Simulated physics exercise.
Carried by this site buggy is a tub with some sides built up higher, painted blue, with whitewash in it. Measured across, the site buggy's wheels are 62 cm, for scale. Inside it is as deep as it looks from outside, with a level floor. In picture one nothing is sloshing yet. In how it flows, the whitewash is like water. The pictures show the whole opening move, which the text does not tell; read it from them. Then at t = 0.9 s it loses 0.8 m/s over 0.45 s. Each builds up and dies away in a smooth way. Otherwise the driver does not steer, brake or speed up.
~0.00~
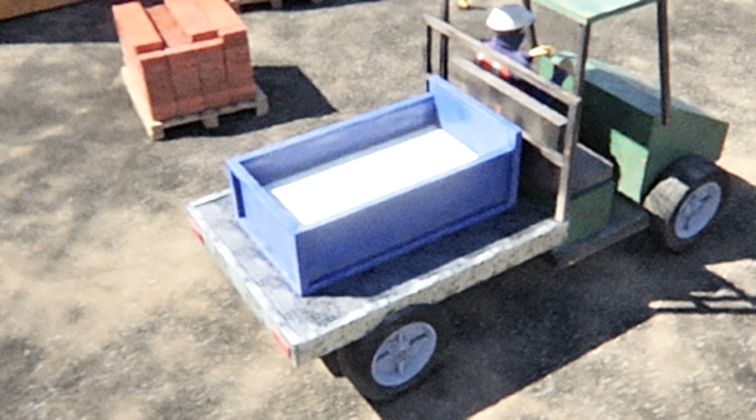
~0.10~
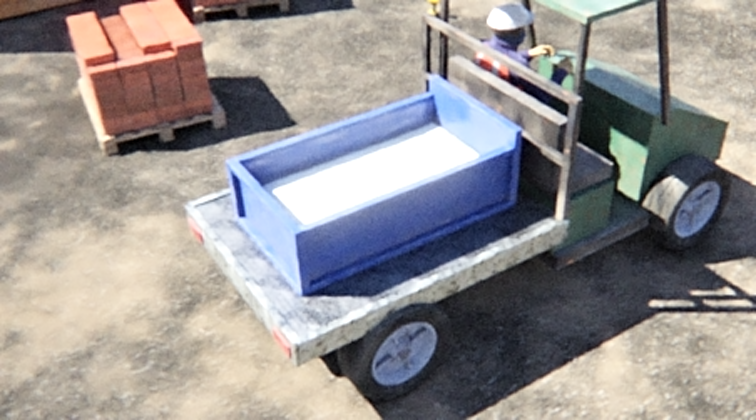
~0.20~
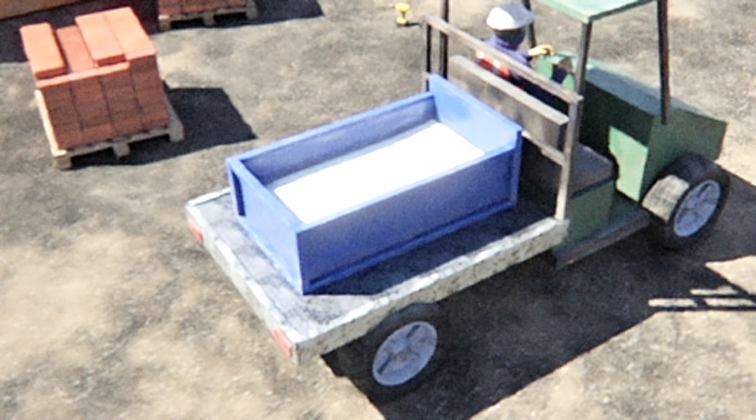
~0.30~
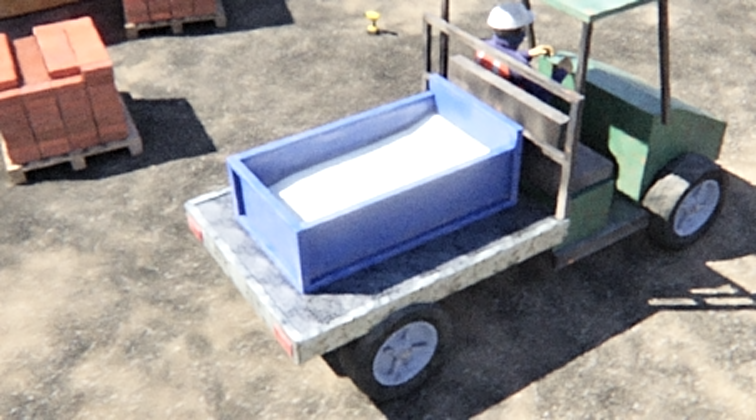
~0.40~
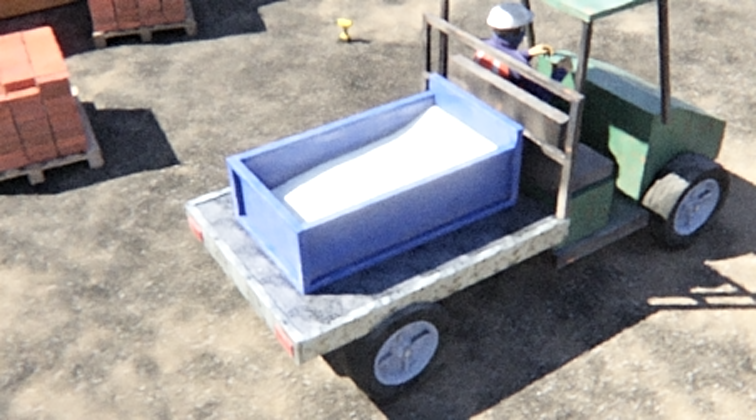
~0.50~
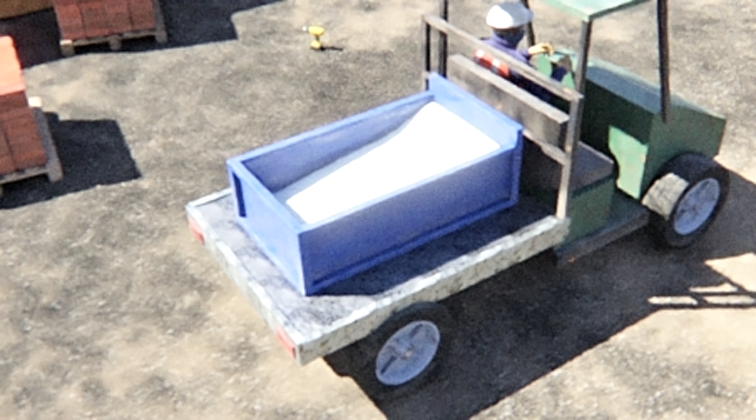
Dirt yard with stacked bricks sliding out of view left as a green buggy rolls forward, whitewash climbing frontward in its blue tub.
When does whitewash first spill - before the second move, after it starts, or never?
Never.
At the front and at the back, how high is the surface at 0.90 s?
Front level 26 cm, back level 8 cm.
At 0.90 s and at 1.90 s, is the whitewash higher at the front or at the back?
At the front, then the back.
Then, 0.90 s in, the surface is 26 cm up at the front and 8 cm at the back; nothing has left.
Then, 1.40 s in, the surface is 25 cm up at the front and 8 cm at the back; nothing has left.
Then, 1.90 s in, the surface is 15 cm up at the front and 19 cm at the back; nothing has left.
Then, 4.34 s in, nothing has left.
